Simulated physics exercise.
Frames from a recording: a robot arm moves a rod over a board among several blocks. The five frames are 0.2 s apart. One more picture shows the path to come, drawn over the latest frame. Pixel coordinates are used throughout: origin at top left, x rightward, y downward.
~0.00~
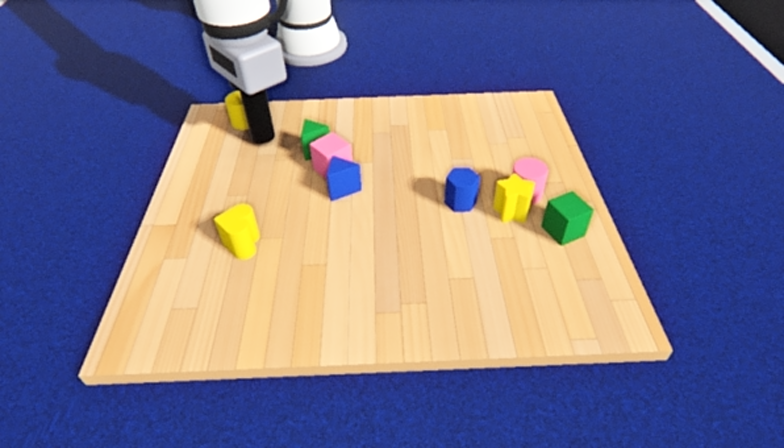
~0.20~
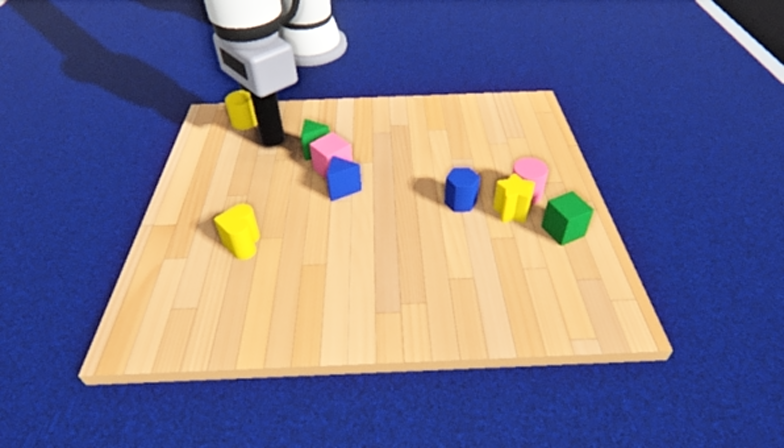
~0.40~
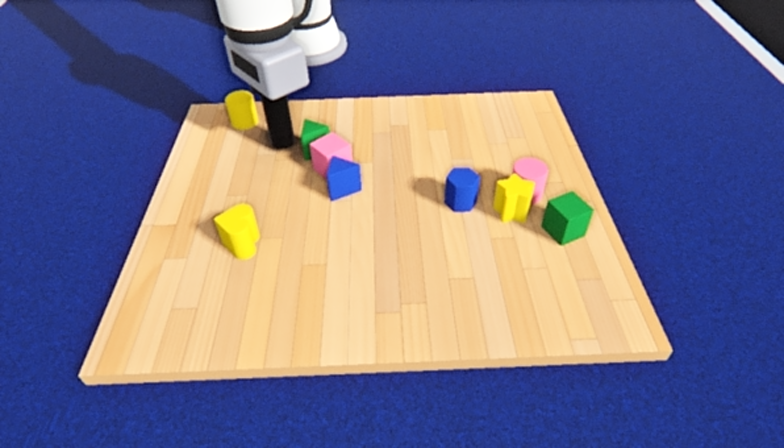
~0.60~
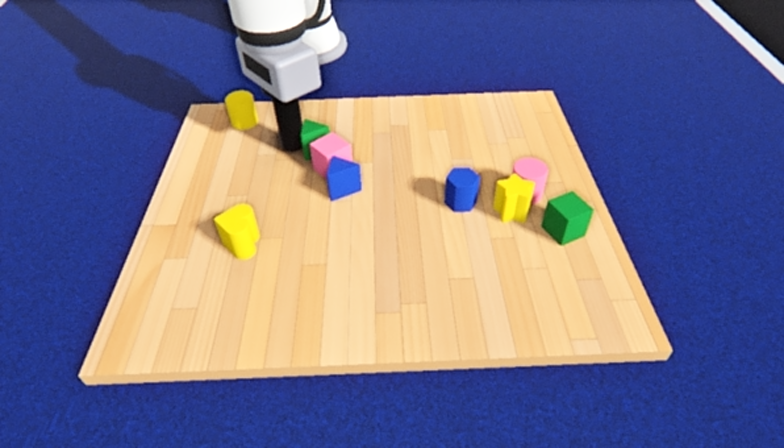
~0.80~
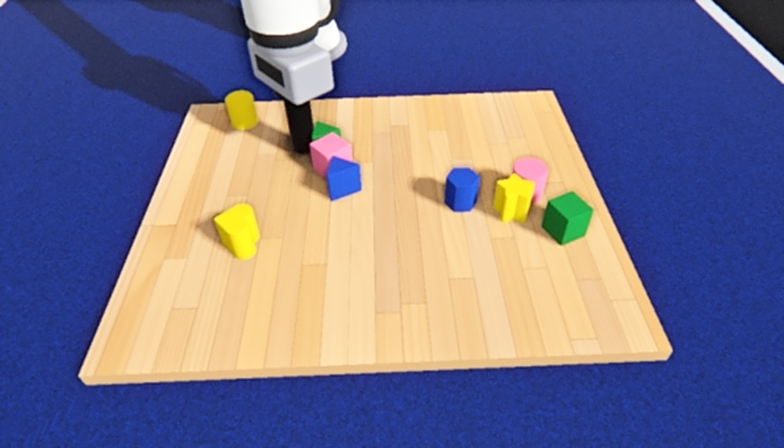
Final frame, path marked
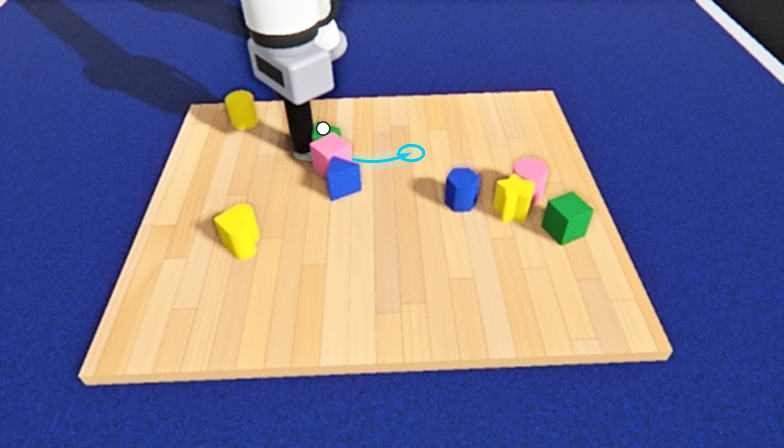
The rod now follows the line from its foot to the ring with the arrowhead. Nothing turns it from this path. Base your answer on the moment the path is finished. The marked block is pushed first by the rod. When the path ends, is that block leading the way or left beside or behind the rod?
The rod still drives it.
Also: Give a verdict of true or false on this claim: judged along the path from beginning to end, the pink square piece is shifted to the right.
True.
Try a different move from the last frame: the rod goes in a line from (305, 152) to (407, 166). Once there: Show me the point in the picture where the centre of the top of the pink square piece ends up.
It should be at about (343, 151).
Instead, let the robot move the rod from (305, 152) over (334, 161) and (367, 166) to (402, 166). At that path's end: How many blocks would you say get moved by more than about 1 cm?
I foresee three or more blocks being moved.
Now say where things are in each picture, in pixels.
In the first picture, rod's lower end at (264, 137); green triangular piece at (312, 126); pink square piece at (330, 144); blue triangular piece at (340, 165).
In the second picture, rod at (273, 140); blocks still.
In the third picture, rod at (283, 142); blocks still.
In the fourth picture, rod at (294, 144); blocks still.
In the fifth picture, rod at (305, 147); green triangular piece at (323, 129); pink square piece at (330, 144); blue triangular piece at (340, 165).
Drawn move, from (305, 152) through (340, 158) and (377, 161) to (411, 153); the dot is on the green triangular piece.
What follows on the original path. One third of the way, rod at (340, 153); green triangular piece at (361, 133), turned 15° clockwise; pink square piece at (344, 151), turned 65° clockwise; blue triangular piece at (341, 169).
Two thirds of the way, rod at (377, 156); green triangular piece at (399, 133), turned 20° anticlockwise; pink square piece at (359, 156), turned 100° clockwise; blue triangular piece at (341, 173), turned 15° clockwise.
At the end, rod at (411, 148); green triangular piece at (435, 128); pink square piece at (359, 156), turned 100° clockwise; blue triangular piece at (341, 173), turned 15° clockwise.
